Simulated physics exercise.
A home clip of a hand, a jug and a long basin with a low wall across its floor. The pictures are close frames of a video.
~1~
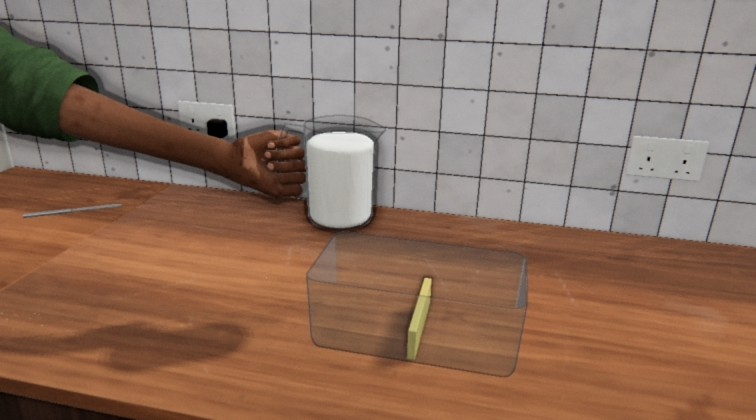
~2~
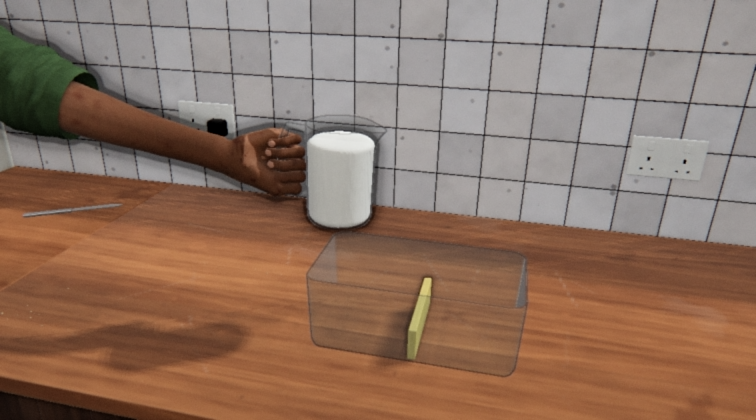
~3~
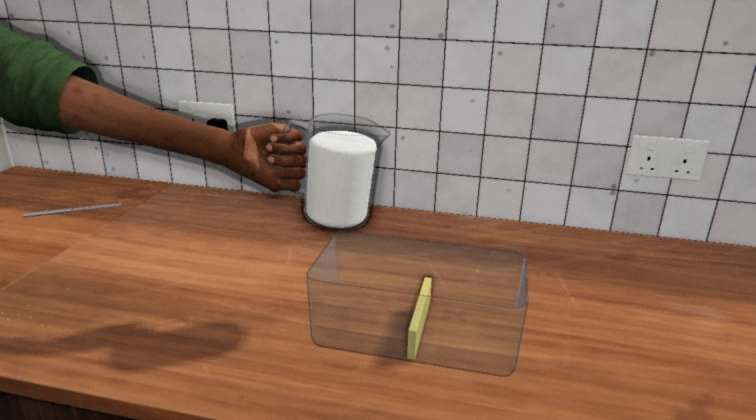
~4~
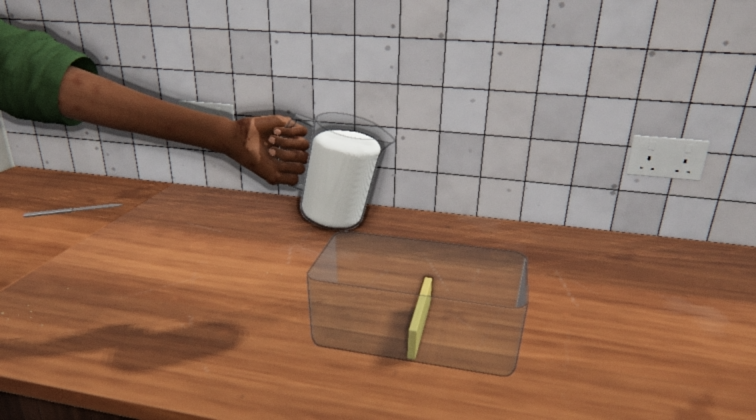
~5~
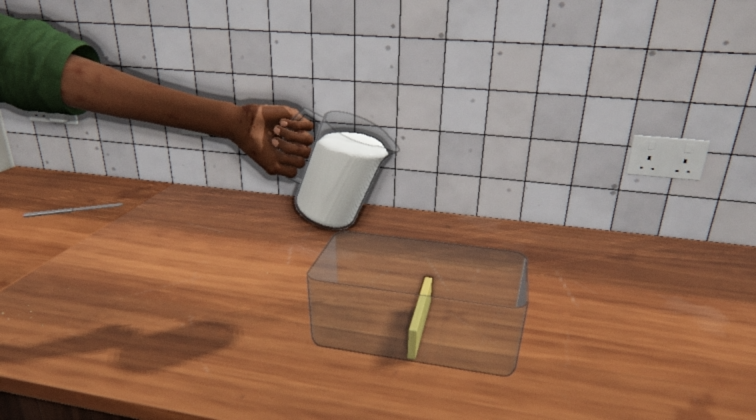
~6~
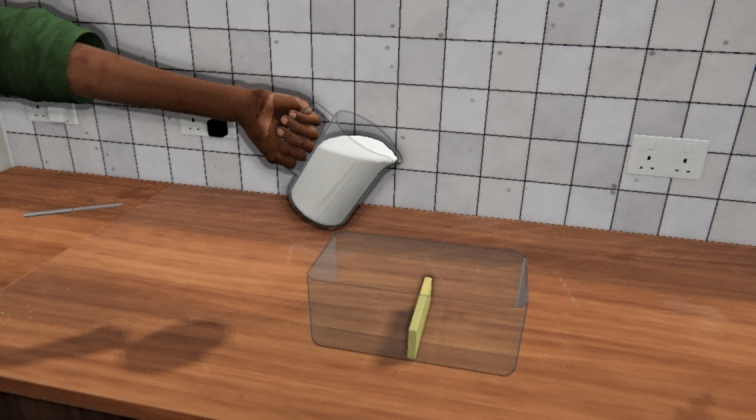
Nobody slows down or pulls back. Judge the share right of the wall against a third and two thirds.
It comes to over two thirds.
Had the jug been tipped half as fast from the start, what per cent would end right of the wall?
About 90 per cent.
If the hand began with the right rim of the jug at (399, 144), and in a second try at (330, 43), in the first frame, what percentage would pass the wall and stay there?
About 95 and 15 per cent.
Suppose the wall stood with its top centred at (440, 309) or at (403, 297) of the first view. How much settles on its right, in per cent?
Near 35 % and 95 %.
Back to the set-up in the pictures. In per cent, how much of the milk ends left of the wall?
Some 10 per cent.
A moment on, the jug is tipped on its side and 70 per cent is still to pour, 0 is left of the wall and 9 right of it.
Next, the jug is tipped right over and 31 per cent is still to pour, 4 is left of the wall and 46 right of it.
Then the jug is tipped right over and 10 per cent is still to pour, 4 is left of the wall and 78 right of it.
Later the jug is tipped right over and 2 per cent is still to pour, 8 is left of the wall and 87 right of it.
Finally, 11 per cent lies left of the wall, 88 right of it and 1 outside.
